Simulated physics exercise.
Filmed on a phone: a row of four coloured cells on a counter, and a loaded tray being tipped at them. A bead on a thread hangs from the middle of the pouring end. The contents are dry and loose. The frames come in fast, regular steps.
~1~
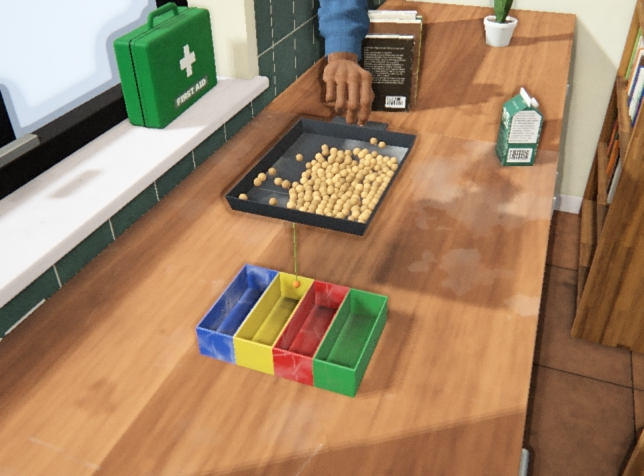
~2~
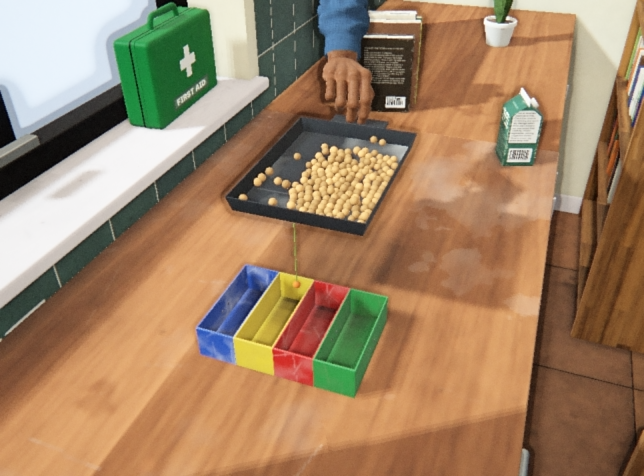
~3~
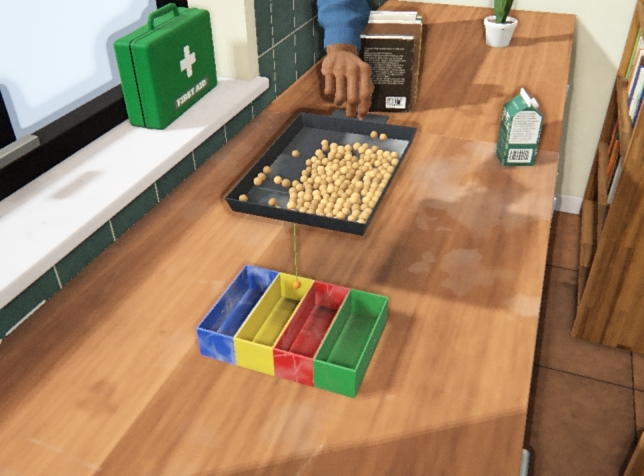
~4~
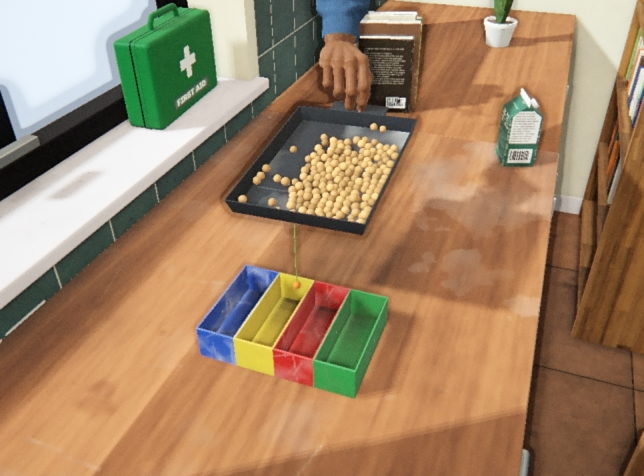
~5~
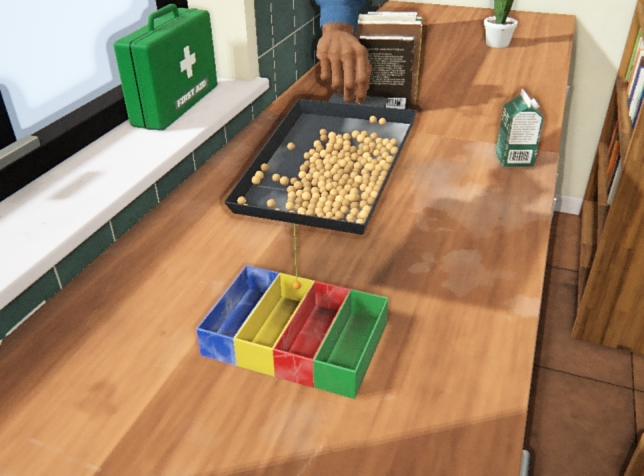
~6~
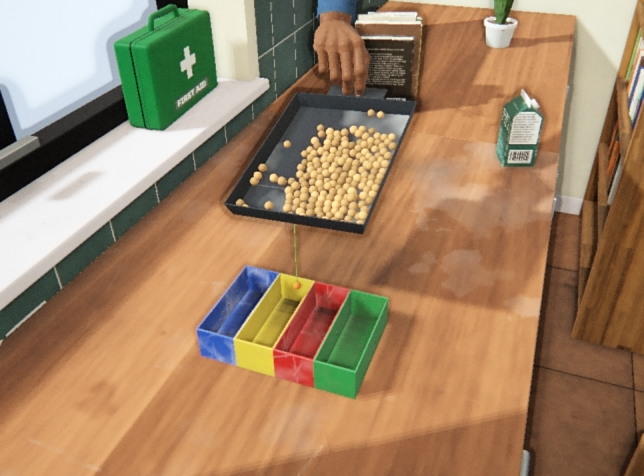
A dark tray of round wooden beads is tilted by a hand at its far end, on a wooden counter seen from above at an angle. Blue, yellow, red and green cells sit left to right in front, with a green first-aid case at left and books, a carton and a plant behind. The tray's far end rises slightly, its near-left corner lowest, and some beads shift while the camera stays still.
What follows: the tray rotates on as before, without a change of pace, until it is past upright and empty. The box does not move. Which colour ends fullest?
Fullest: The blue cell.
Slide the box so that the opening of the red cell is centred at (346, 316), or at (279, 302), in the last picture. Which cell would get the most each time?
The first try: Blue. The second: Yellow.
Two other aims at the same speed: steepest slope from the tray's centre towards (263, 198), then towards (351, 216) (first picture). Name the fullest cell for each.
In turn: Blue; that green cell.
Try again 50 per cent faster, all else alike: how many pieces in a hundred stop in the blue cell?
About 40 per cent.
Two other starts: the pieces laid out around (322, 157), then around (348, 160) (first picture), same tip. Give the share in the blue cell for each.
The first gives 40 %, the second 40 %.
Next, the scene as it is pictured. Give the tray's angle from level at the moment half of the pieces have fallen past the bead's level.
Roughly 85°.
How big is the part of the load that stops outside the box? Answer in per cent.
Near 20 %.
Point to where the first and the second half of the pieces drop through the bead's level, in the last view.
The first part at (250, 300); the rest at (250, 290).
Soon after the last picture, tray tipped steeply; nearly all on the tray; a stray few in the red cell; a stray few in the blue cell; a small part falling or outside the box.
A little later, tray tipped right over; a small part on the tray; about a third in the blue cell; about a quarter in the yellow cell; a small part in the red cell; a stray few in the green cell; about a quarter falling or outside the box.
Later still, tray tipped past a quarter turn; about a third in the blue cell; about a quarter in the yellow cell; a small part in the red cell; a stray few in the green cell; about a quarter falling or outside the box.
At rest, tray tipped past a quarter turn; about a third in the blue cell; about a quarter in the yellow cell; a small part in the red cell; a stray few in the green cell; about a quarter outside the box.
